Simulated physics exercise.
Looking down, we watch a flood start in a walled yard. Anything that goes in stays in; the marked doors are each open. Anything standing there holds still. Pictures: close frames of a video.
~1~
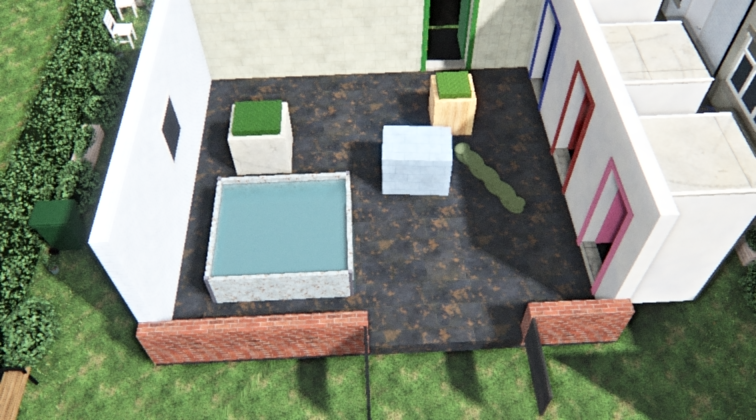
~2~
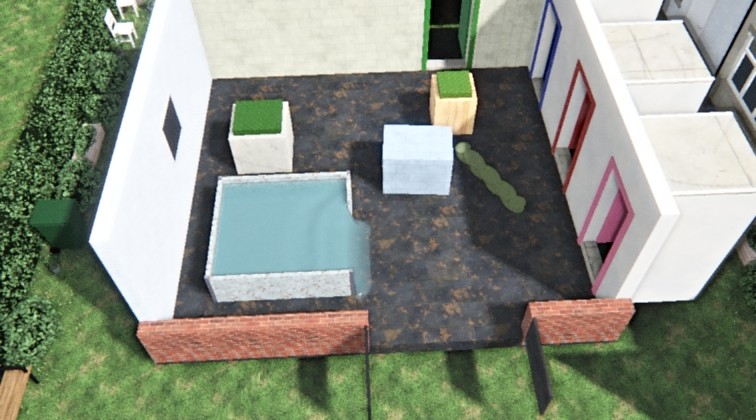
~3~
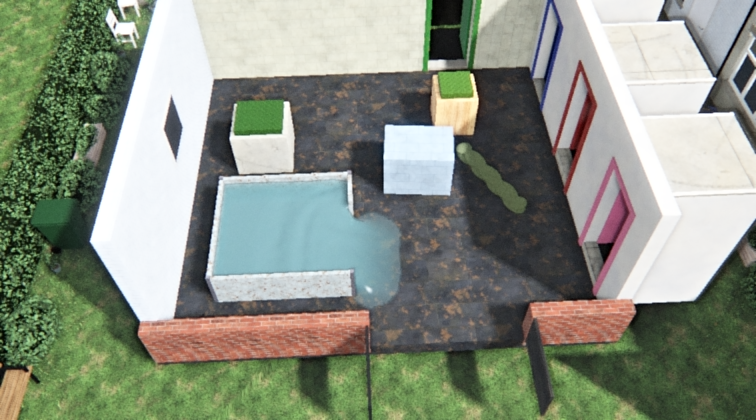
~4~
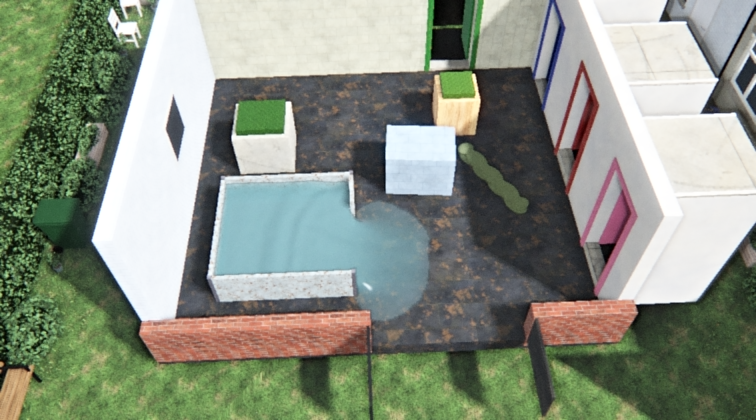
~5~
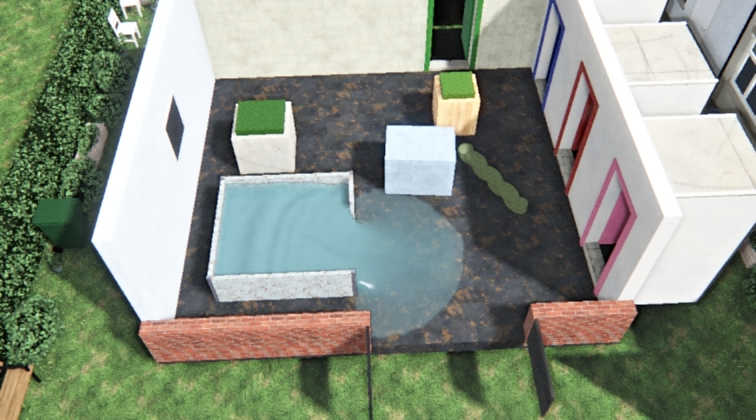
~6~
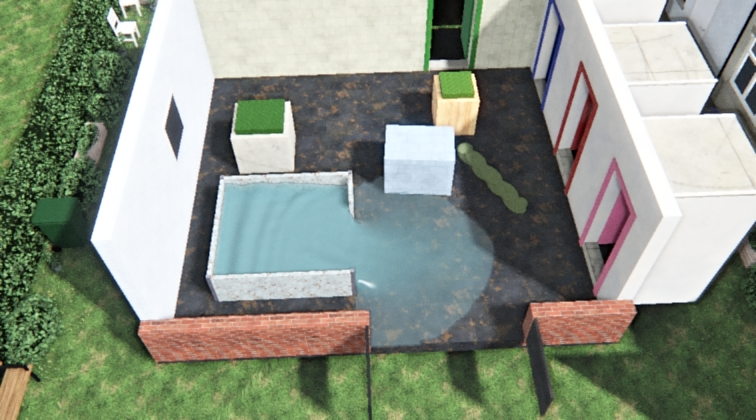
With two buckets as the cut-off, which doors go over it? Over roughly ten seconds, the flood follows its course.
Door by door: The red door stays within two buckets; the pink door goes over two buckets; the blue door goes over two buckets; the green door stays within two buckets.
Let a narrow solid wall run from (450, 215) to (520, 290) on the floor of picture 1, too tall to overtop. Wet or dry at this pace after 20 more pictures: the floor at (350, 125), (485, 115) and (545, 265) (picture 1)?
Taking the points in order, they are high and dry, high and dry and inundated.
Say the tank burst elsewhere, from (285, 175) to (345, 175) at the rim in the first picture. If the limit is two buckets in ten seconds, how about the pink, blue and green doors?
Pink door: Below the limit; blue door: Above the limit; green door: Above the limit.
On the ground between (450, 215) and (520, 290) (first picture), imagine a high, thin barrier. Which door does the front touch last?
Outcome: The green door.
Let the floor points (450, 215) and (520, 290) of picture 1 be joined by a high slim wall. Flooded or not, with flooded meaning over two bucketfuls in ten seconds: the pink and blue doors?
Result - pink door ends up beneath, blue door ends up beneath.
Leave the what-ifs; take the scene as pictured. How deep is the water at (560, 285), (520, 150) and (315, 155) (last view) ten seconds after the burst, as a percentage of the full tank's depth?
Depths of roughly 10, 4 and 6 per cent.
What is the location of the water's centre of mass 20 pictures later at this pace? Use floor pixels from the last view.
I'd say around (408, 244).
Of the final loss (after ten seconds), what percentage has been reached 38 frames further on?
Around 65 % of the total, roughly.
A moment on, water covers 30 % of the floor; the red door not reached, the pink door wet at the sill, nothing in, the blue door not reached, the green door not reached.
Next, water covers 30 % of the floor; the red door wet at the sill, nothing in, the pink door over two buckets in, the blue door not reached, the green door not reached.
Then, water covers 40 % of the floor; the red door wet at the sill, nothing in, the pink door far over two buckets in, the blue door wet at the sill, nothing in, the green door not reached.
Later, water covers 50 % of the floor; the red door wet at the sill, nothing in, the pink door far over two buckets in, the blue door wet at the sill, nothing in, the green door wet at the sill, nothing in.
In the end, water covers 80 % of the floor; the red door wet at the sill, nothing in, the pink door far over two buckets in, the blue door over two buckets in, the green door under two buckets in.
